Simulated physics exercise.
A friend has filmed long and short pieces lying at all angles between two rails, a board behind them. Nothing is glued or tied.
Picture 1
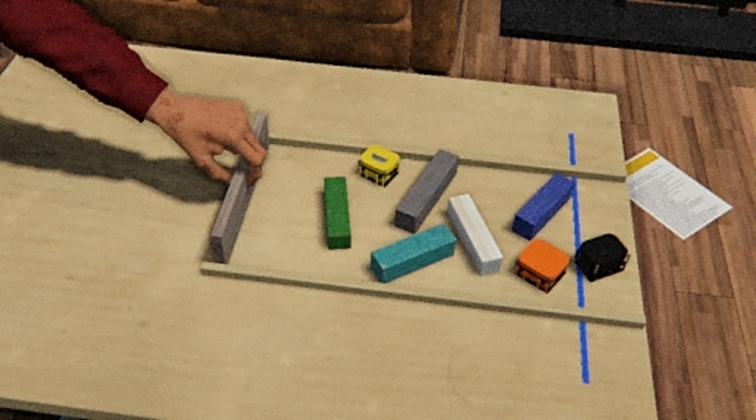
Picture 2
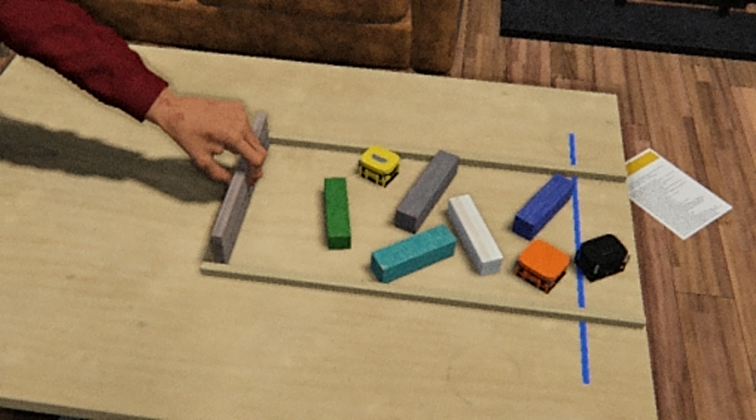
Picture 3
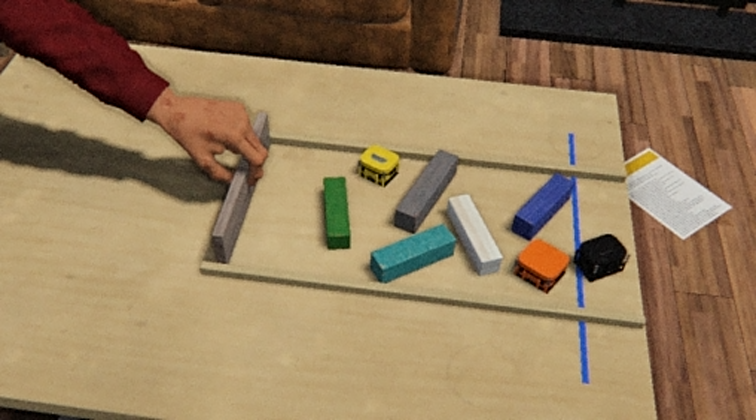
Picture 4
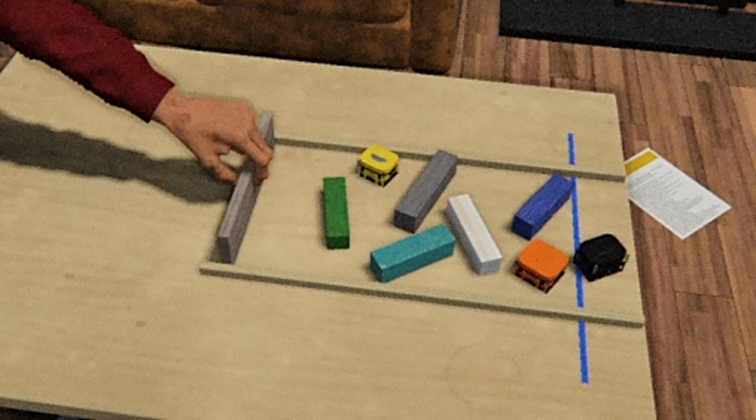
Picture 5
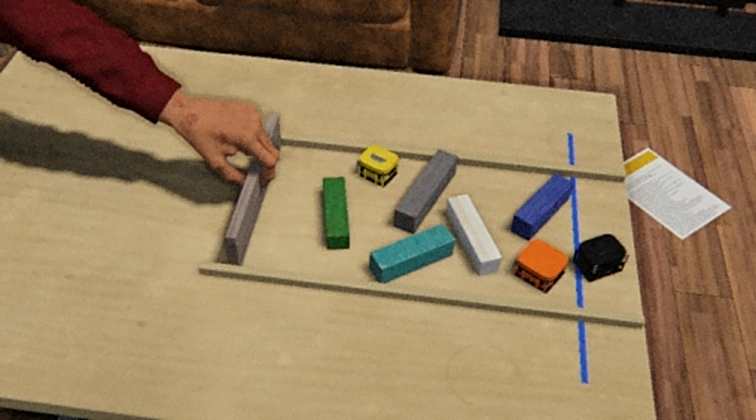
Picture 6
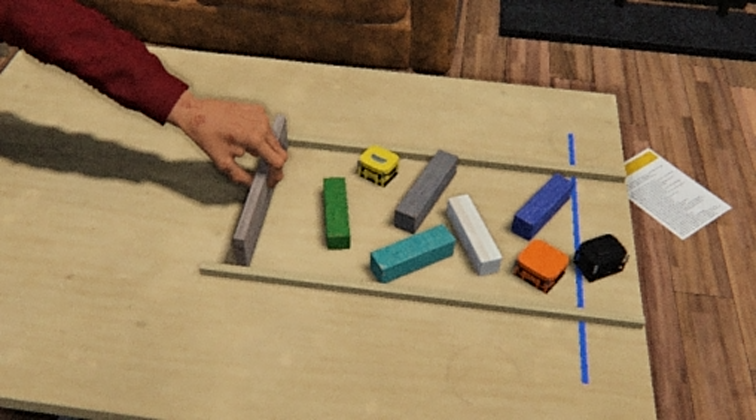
On a pale wooden tabletop, a hand in a red sleeve holds a grey board upright behind scattered coloured bars and small cases lying between two rails. The board stays almost still at first, then the hand slides it slightly right, a gap remaining before the green bar, while the pieces stay put.
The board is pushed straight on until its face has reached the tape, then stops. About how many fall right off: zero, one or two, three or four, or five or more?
Outcome: The number that fall off is three or four.
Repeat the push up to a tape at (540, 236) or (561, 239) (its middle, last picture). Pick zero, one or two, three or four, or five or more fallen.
In that order: Either one or two; 3 or 4.
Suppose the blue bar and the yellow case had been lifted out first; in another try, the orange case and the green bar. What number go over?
First 3, then 3.
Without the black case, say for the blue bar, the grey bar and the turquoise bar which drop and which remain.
The blue bar drops off, the grey bar holds on, the turquoise bar holds on.
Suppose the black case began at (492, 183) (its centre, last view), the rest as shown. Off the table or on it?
From there it drops off.
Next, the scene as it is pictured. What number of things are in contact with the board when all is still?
The number is 3.
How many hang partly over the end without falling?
The number is 2.
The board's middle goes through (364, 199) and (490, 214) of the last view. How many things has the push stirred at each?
First 2, then 8.
A little later, none off yet; black case at rest near (600, 258); blue bar at rest near (543, 206); orange case at rest near (541, 266).
Next, none off yet; black case at rest near (611, 257); blue bar shifted a little near (575, 204); orange case shifted about its own width near (594, 285).
When it is over, the number that fall off is three or four; down, white stick, orange case, blue bar and black case.
